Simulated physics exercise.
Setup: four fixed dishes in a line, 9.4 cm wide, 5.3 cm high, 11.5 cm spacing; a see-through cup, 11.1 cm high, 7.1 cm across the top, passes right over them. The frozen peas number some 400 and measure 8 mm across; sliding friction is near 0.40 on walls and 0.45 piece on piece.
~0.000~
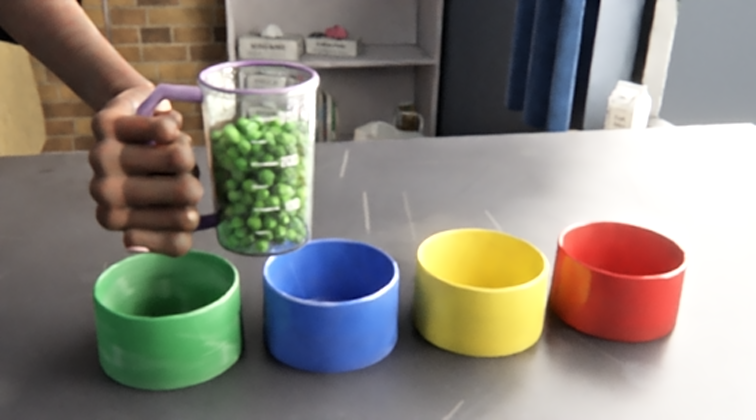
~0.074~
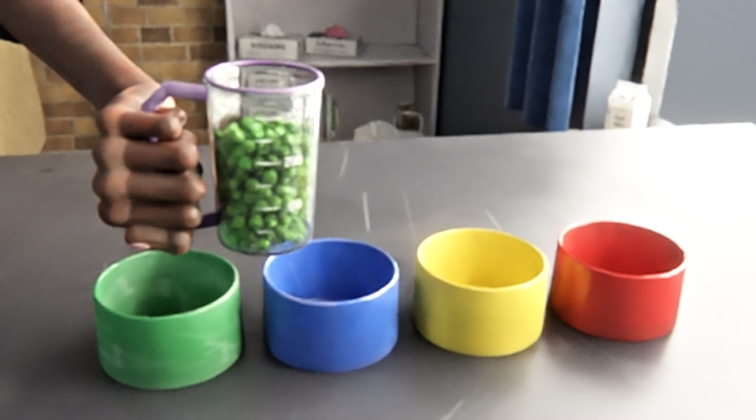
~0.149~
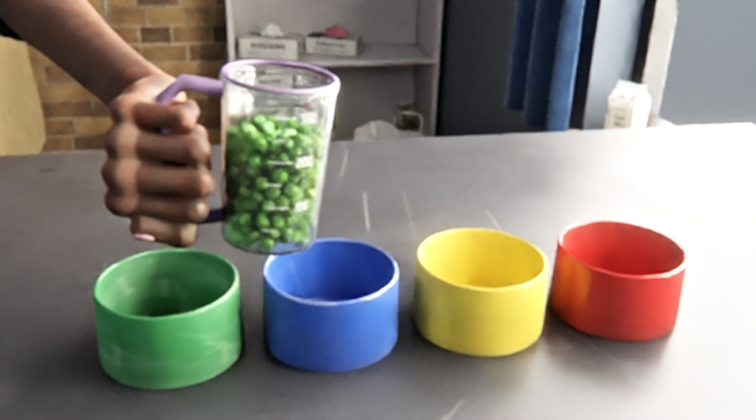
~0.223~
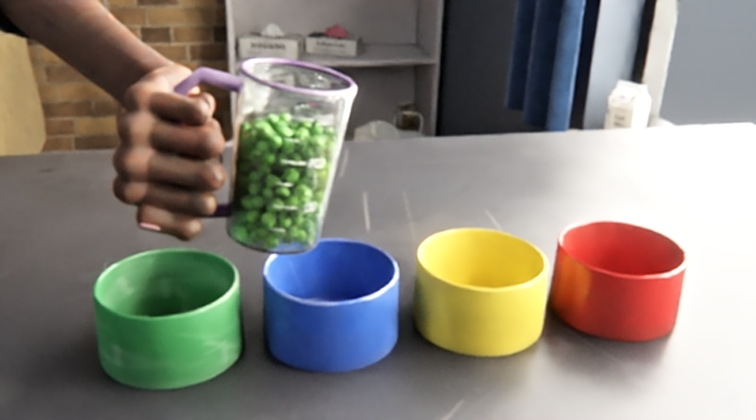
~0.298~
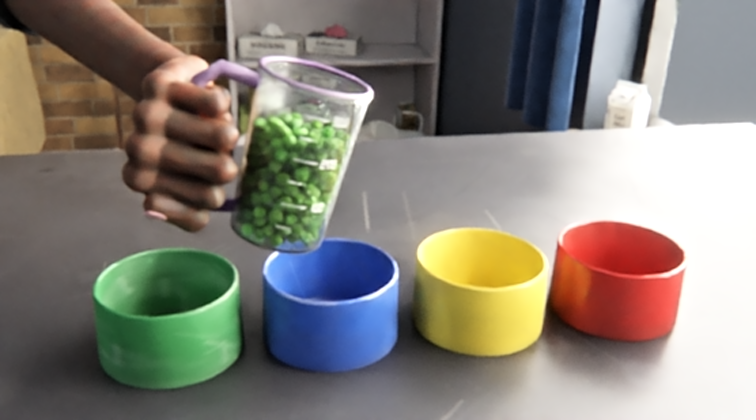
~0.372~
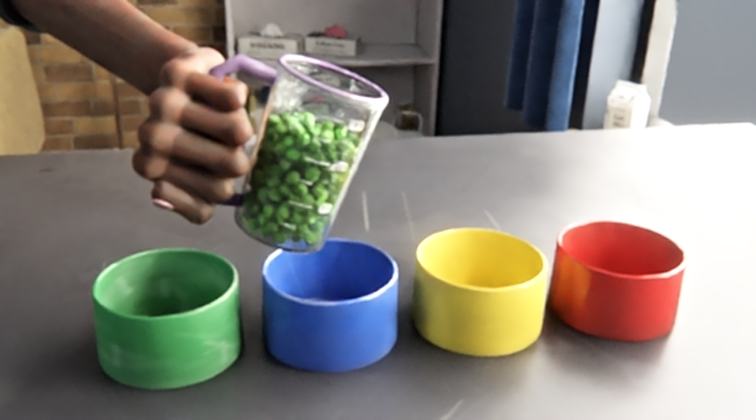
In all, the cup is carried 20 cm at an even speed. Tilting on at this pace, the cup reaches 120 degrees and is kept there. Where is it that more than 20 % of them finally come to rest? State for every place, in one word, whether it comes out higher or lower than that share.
Red: Higher, blue: Lower, green: Lower, yellow: Lower, counter: Lower.
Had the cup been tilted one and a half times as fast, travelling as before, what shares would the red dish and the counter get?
Result: Red dish 10, counter 30.
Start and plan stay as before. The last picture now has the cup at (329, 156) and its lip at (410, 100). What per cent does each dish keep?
Kept per dish: Red = 100, blue = 0, green = 0, yellow = 0.
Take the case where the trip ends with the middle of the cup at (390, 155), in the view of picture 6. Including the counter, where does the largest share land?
Most of it ends up at yellow.
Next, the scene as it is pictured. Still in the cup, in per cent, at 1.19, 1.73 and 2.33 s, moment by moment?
First 100, then 90, then 0 per cent.
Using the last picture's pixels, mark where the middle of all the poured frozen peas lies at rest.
Look around (614, 279) in the last picture.
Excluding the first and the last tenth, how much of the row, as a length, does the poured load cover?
Some 6 centimetres.
After 1.19 s, tilt 71 degrees; cup holds 100 %.
After 1.73 s, tilt 105 degrees; cup holds 90 %, red 5 %.
After 2.33 s, tilt 120 degrees; cup holds 0 %, red 90 %.
By 2.8 s all is still; red 90 %, blue 0 %, green 0 %, yellow 0 %, counter 10 %.
